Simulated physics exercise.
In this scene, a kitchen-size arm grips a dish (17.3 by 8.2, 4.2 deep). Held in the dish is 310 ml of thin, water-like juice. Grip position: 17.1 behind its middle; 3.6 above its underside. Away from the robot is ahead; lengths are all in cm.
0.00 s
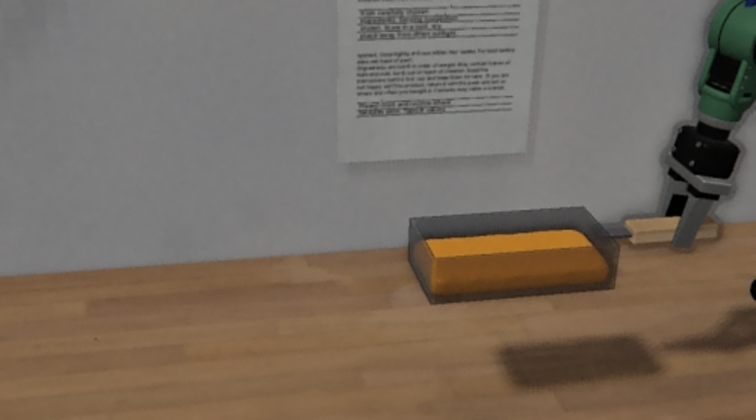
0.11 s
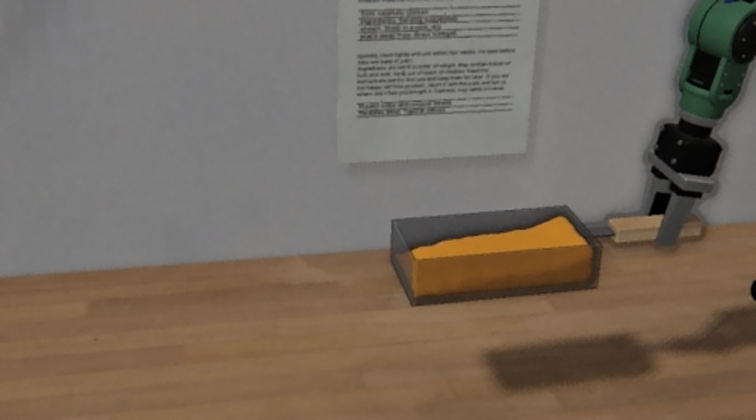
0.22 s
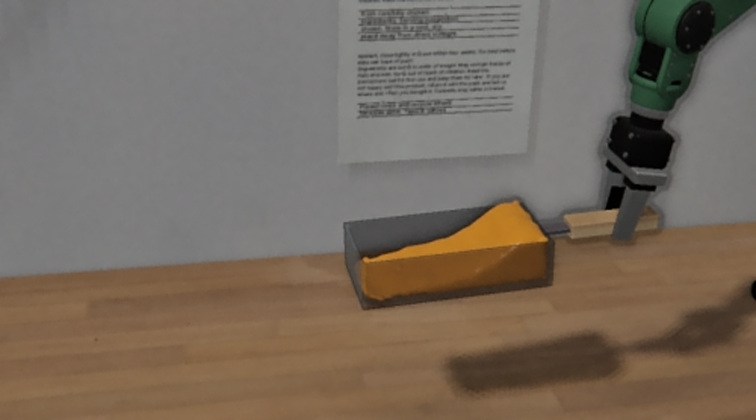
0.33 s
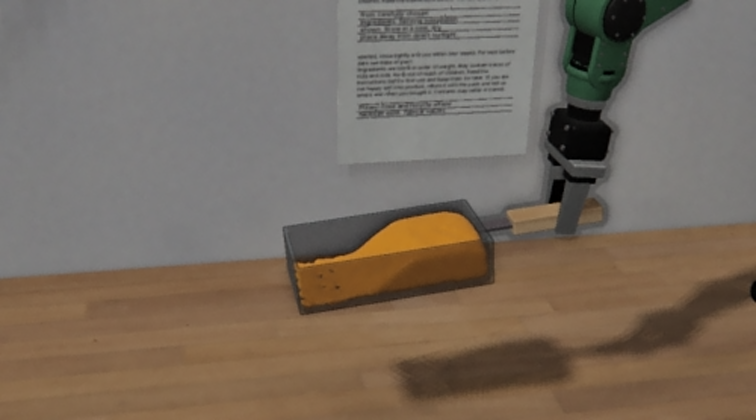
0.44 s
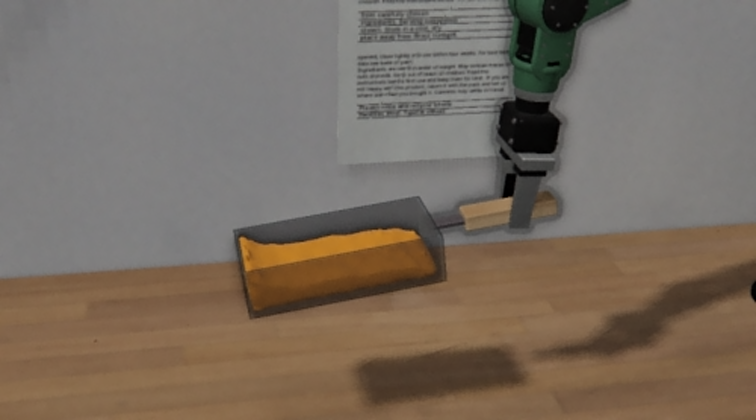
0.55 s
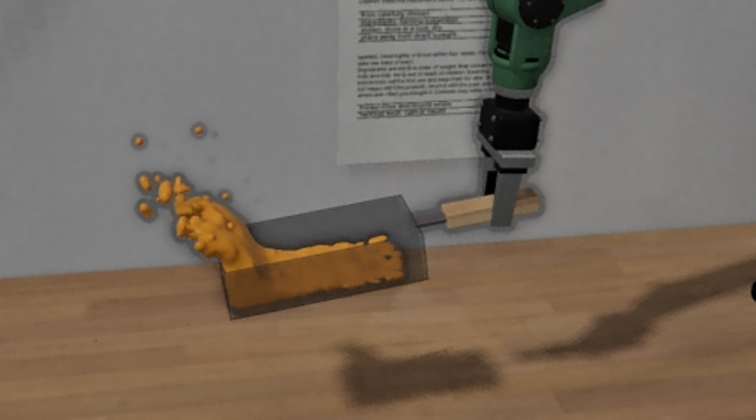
On a wooden surface before a wall with a printed sheet, a green and black robot arm slides a clear, handled dish of orange liquid left, tilting it slightly as the contents slosh and splash over the left end.
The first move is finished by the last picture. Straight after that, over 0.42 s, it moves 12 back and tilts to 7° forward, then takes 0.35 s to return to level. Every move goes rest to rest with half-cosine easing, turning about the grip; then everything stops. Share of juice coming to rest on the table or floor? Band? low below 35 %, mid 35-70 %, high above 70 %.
Mid.
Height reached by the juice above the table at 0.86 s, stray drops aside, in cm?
The top of the liquid sits around 21 cm above the table.
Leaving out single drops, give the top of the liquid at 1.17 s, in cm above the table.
Some 24 cm.
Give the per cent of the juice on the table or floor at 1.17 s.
It works out to roughly 55 percent.
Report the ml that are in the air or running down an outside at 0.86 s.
About 60 ml.
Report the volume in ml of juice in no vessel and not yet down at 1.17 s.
Roughly 0 ml.
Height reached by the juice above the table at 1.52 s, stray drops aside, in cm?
The liquid tops out near 23 cm above the table.
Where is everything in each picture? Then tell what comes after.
In the first frame, dish floor at (509, 270), level; upper third of the juice around (511, 254), from x 415 to 610, top at y 235; 310 ml in the dish.
In the second frame, dish floor at (492, 271), level; upper third of the juice around (539, 249), from x 395 to 590, top at y 220.
In the third frame, dish floor at (447, 271), tilted 3° forward; upper third of the juice around (511, 234), from x 355 to 545, top at y 205.
In the fourth frame, dish floor at (388, 272), tilted 5° forward; upper third of the juice around (438, 238), from x 295 to 495, top at y 215.
In the fifth frame, dish floor at (341, 273), tilted 7° forward; upper third of the juice around (360, 253), from x 240 to 440, top at y 230.
In the sixth frame, dish floor at (322, 272), tilted 8° forward; upper third of the juice around (220, 230), from x 120 to 400, top at y 100; 270 ml in the dish, 40 ml in the air or running down outside.
After 0.86 s, tilted 7° forward, liquid up to 27 above the table; 140 ml in the dish, 115 ml on the table or floor, 55 ml in the air or running down outside.
After 1.17 s, tilted 3° forward, liquid up to 27 above the table; 170 ml on the table or floor, 140 ml in the dish.
After 1.52 s, level, liquid up to 24 above the table; 170 ml on the table or floor, 140 ml in the dish.
After 2.32 s, level, liquid up to 23 above the table; 170 ml on the table or floor, 140 ml in the dish.
At rest, 170 ml on the table or floor, 140 ml in the dish. That is 55 % on the table or floor.
